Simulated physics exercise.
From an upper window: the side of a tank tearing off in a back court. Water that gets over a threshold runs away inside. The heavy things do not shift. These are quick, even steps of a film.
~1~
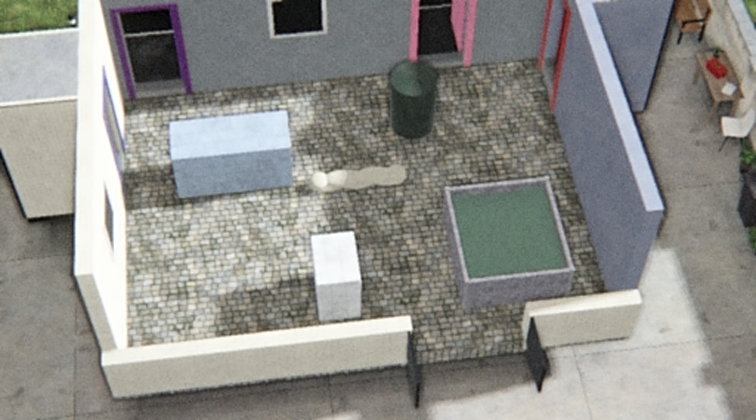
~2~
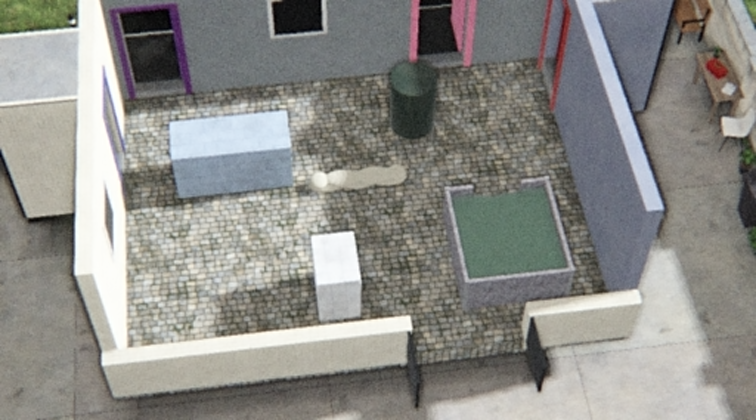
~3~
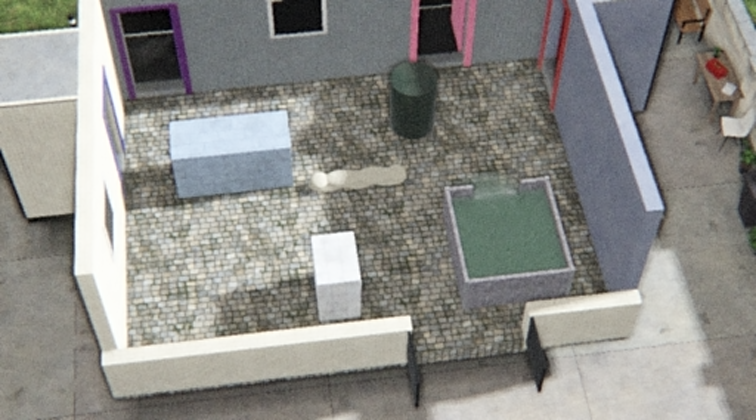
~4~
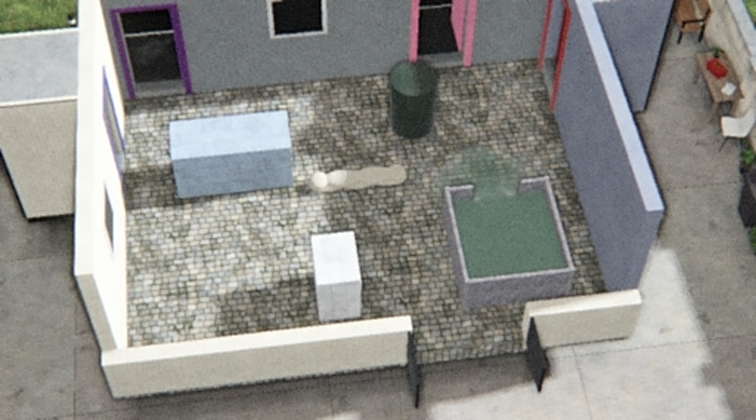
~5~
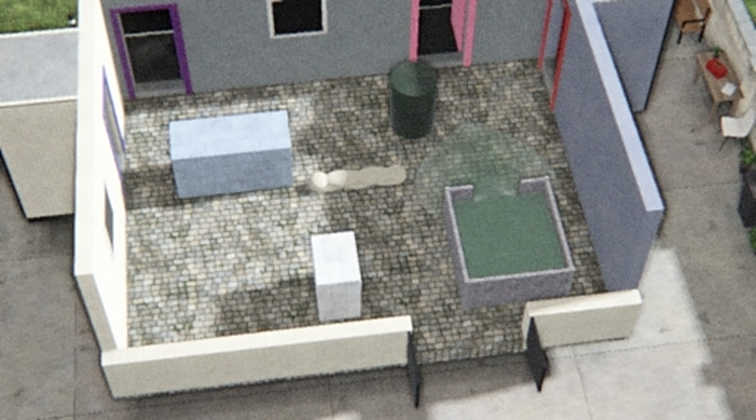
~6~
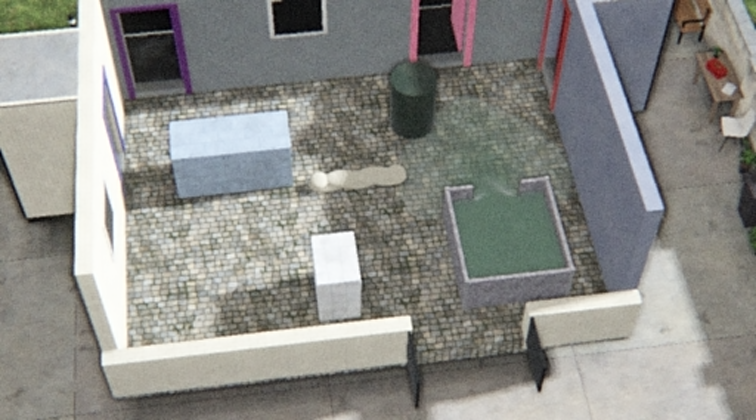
In this clip, a square tank of green water stands whole in a paved, walled court, then a gap opens in its far side and water pours out, spreading across the paving toward the back wall.
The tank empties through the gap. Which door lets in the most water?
Most goes in at the pink door.
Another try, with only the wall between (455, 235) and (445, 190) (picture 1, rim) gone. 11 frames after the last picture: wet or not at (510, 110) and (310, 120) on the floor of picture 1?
As listed: Not flooded, dry.
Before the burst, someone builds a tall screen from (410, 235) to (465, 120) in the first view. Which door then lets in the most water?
It is the one in blue.
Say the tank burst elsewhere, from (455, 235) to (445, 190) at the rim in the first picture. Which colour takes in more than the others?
Most goes in at the blue-painted one.
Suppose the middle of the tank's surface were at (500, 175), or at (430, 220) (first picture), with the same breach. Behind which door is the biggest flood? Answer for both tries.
In turn: The pink door, the blue-painted one.
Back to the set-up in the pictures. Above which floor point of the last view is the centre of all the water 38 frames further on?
Near (415, 161).
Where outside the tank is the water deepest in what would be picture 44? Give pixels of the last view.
I would point to (134, 110).
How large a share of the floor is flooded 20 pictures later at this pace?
Some 40 per cent.
A moment on, water covers 25 % of the floor; red door wet at the sill, nothing in, pink door a trickle in, blue door not reached, purple door not reached.
Next, water covers 30 % of the floor; red door wet at the sill, nothing in, pink door some in, blue door not reached, purple door not reached.
Then, water covers 40 % of the floor; red door wet at the sill, nothing in, pink door a lot in, blue door not reached, purple door wet at the sill, nothing in.
Later, water covers 50 % of the floor; red door wet at the sill, nothing in, pink door a lot in, blue door wet at the sill, nothing in, purple door wet at the sill, nothing in.
In the end, water covers 75 % of the floor; red door wet at the sill, nothing in, pink door a lot in, blue door some in, purple door wet at the sill, nothing in; the pink door has let in the most.
